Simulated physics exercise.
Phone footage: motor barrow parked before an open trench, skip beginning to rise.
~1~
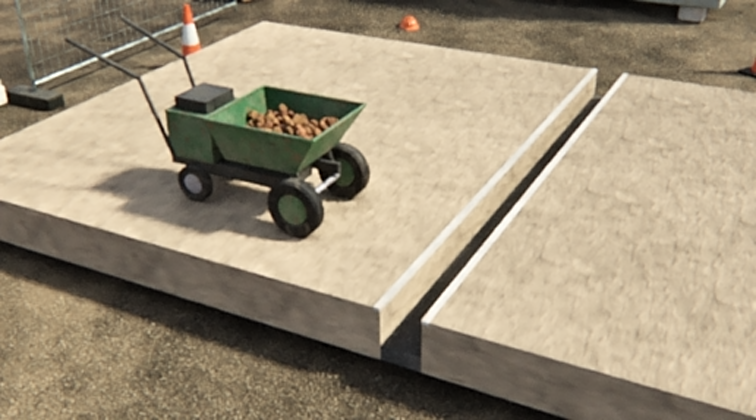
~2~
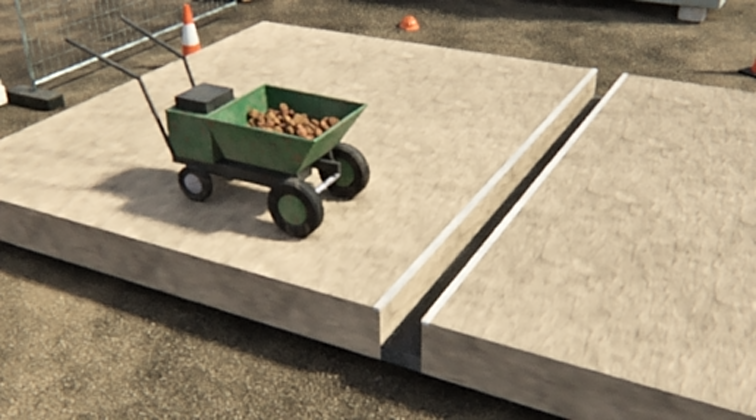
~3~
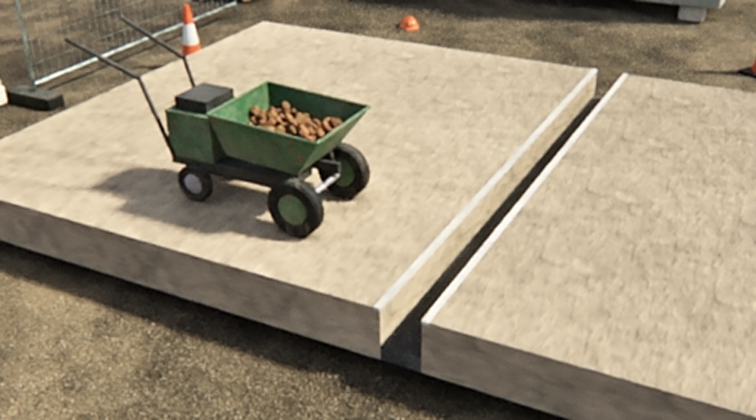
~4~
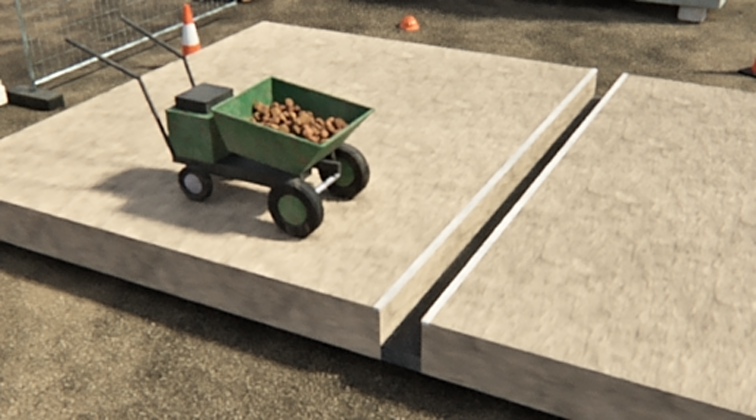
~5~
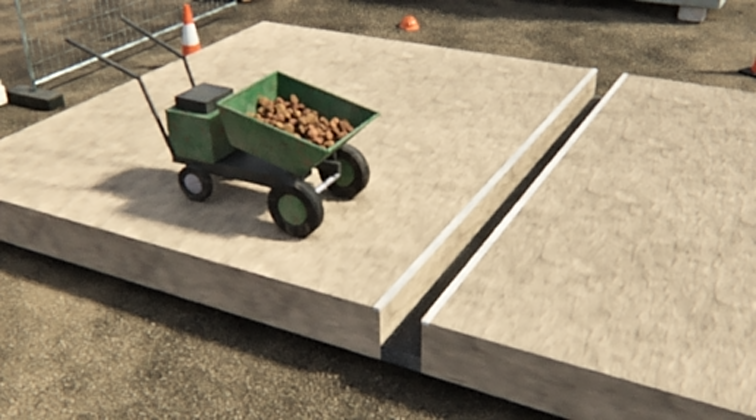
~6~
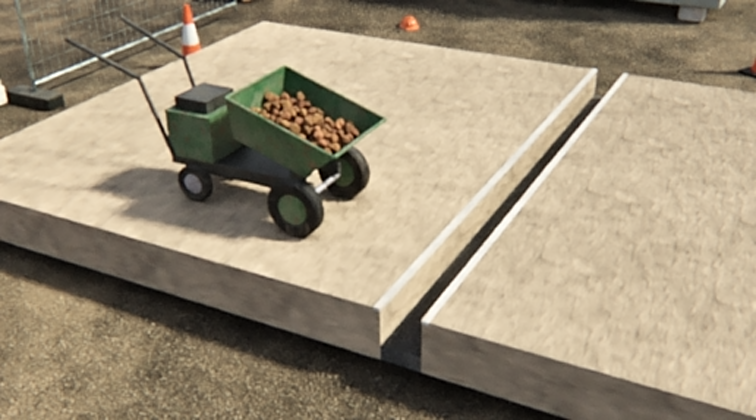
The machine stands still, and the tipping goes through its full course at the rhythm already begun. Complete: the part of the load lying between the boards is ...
Less than half.
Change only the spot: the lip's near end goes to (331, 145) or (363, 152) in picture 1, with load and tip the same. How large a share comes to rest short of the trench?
About 30 % and 0 %.
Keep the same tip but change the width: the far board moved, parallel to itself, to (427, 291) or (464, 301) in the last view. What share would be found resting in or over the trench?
Roughly 20 percent first and 20 percent second.
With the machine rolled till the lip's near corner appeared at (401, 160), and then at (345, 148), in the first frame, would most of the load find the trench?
Case one - a minority; case two - a majority.
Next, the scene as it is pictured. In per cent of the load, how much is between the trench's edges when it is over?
Around 20 percent.
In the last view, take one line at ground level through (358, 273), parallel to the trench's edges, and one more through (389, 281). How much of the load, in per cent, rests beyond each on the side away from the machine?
Respectively 60 and 30 percent.
Shortly afterwards, skip tipped steeply; the whole lot in the skip.
Next, skip tipped right over; near two thirds in the skip; near a third short of the trench; only a few in or heaped over the trench.
Some moments later, skip tipped right over; near a third in the skip; near half short of the trench; near a quarter in or heaped over the trench.
In the end, skip tipped right over; near a third in the skip; near half short of the trench; near a quarter in or heaped over the trench; none at all beyond it.
